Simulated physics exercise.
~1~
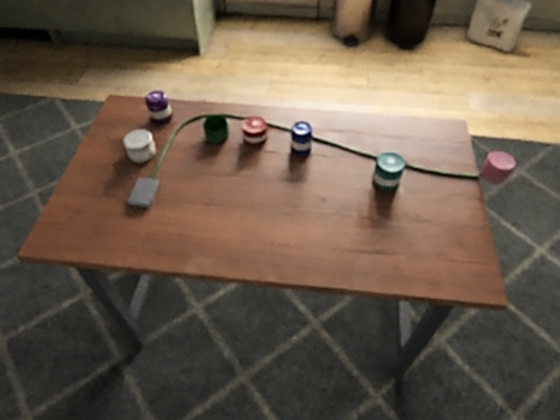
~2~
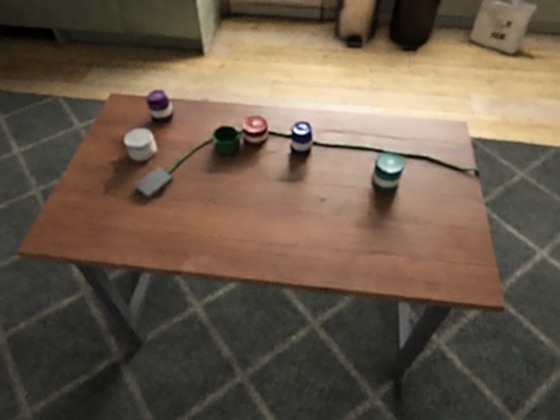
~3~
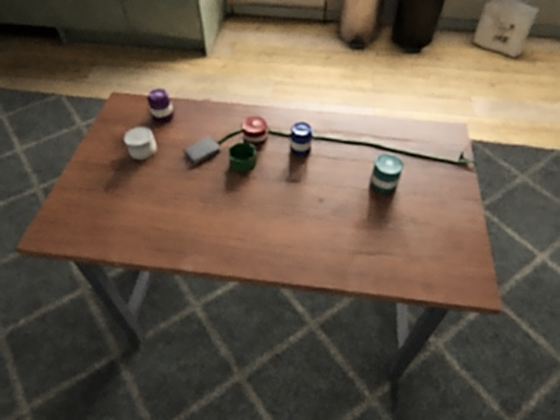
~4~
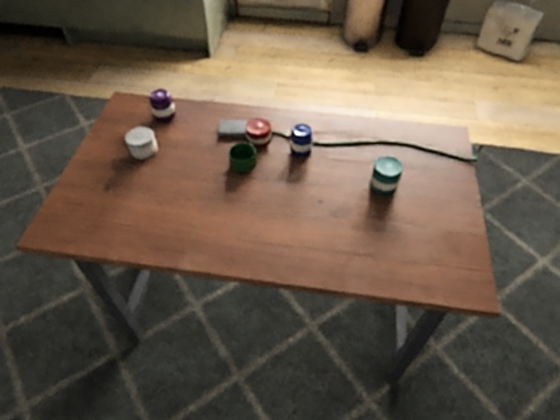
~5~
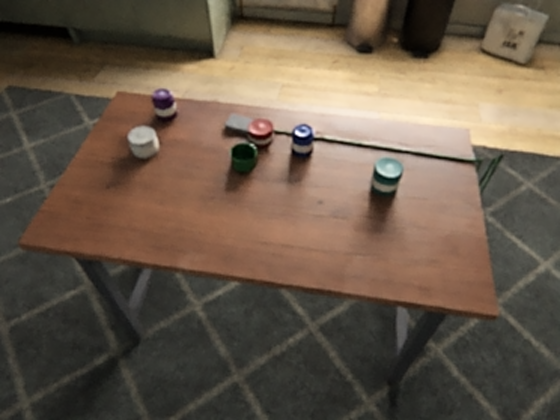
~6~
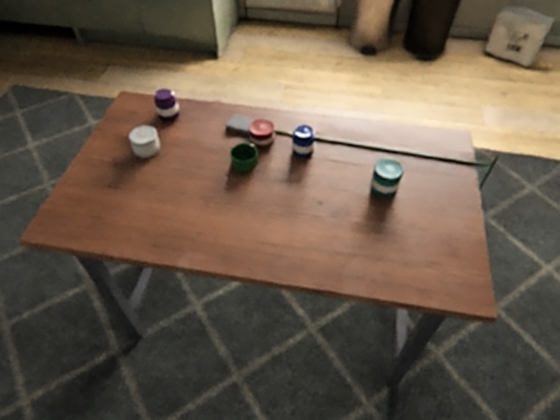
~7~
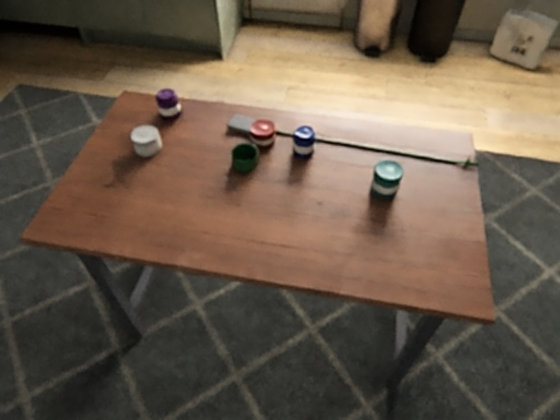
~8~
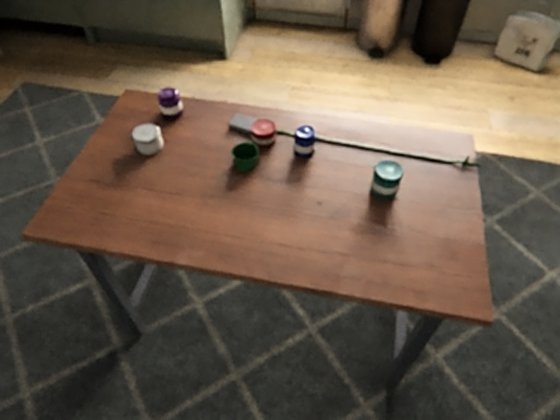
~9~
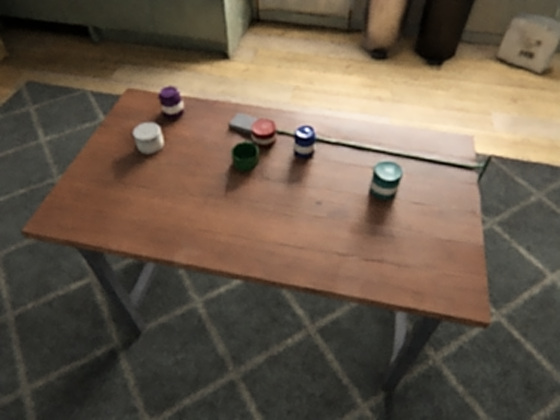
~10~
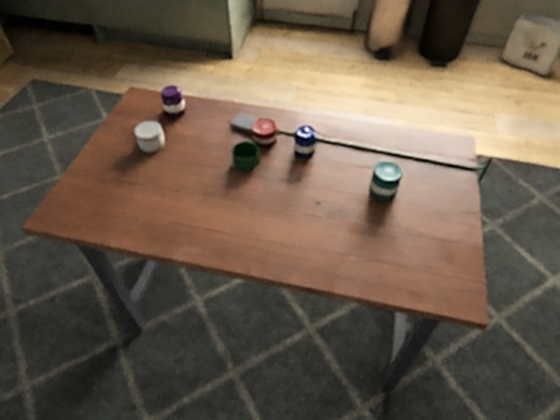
A pink speaker dropped off the right edge of a wooden table as the green cable slid right, dragging a grey phone a long way and nudging a green mug, before the phone came to rest by the red tin, the other containers still standing.
